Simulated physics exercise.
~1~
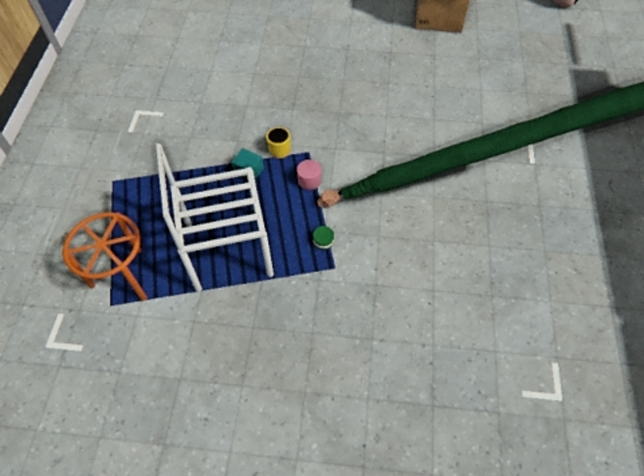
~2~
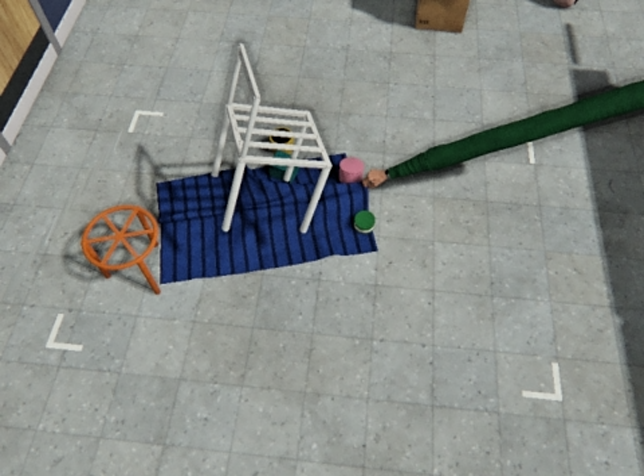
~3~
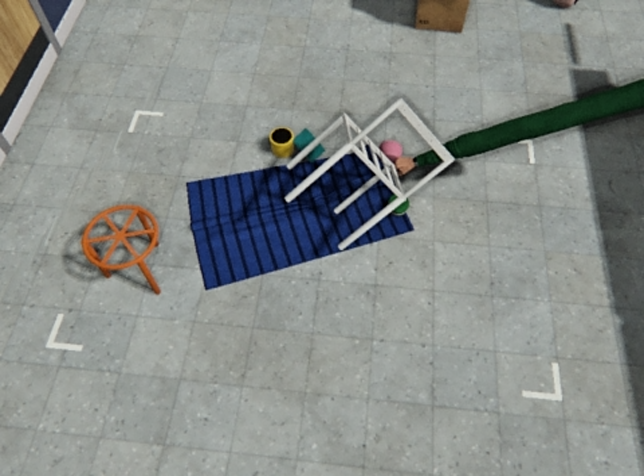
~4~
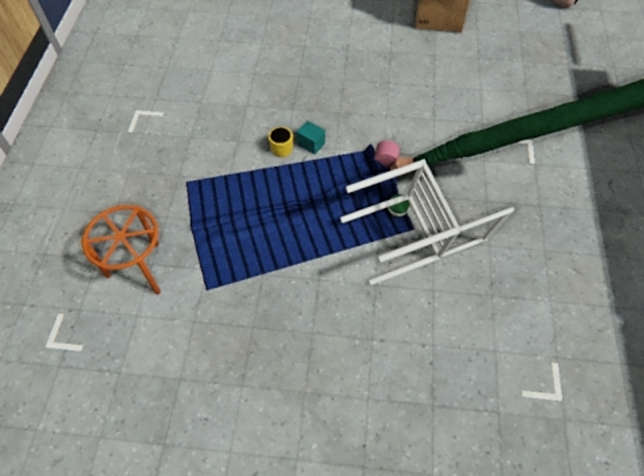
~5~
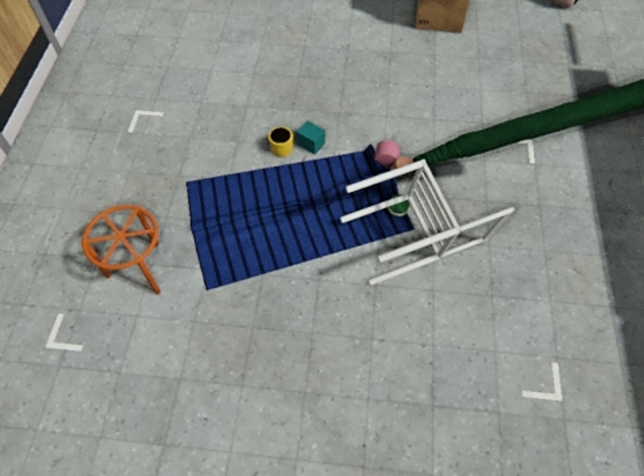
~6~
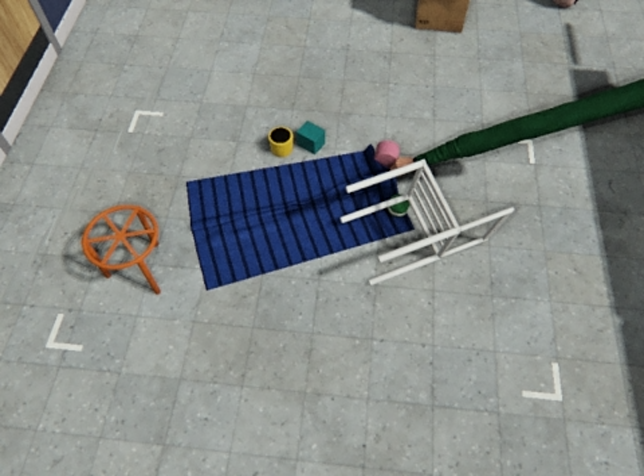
A white chair tips over to the right as a blue striped sheet slides beneath it.
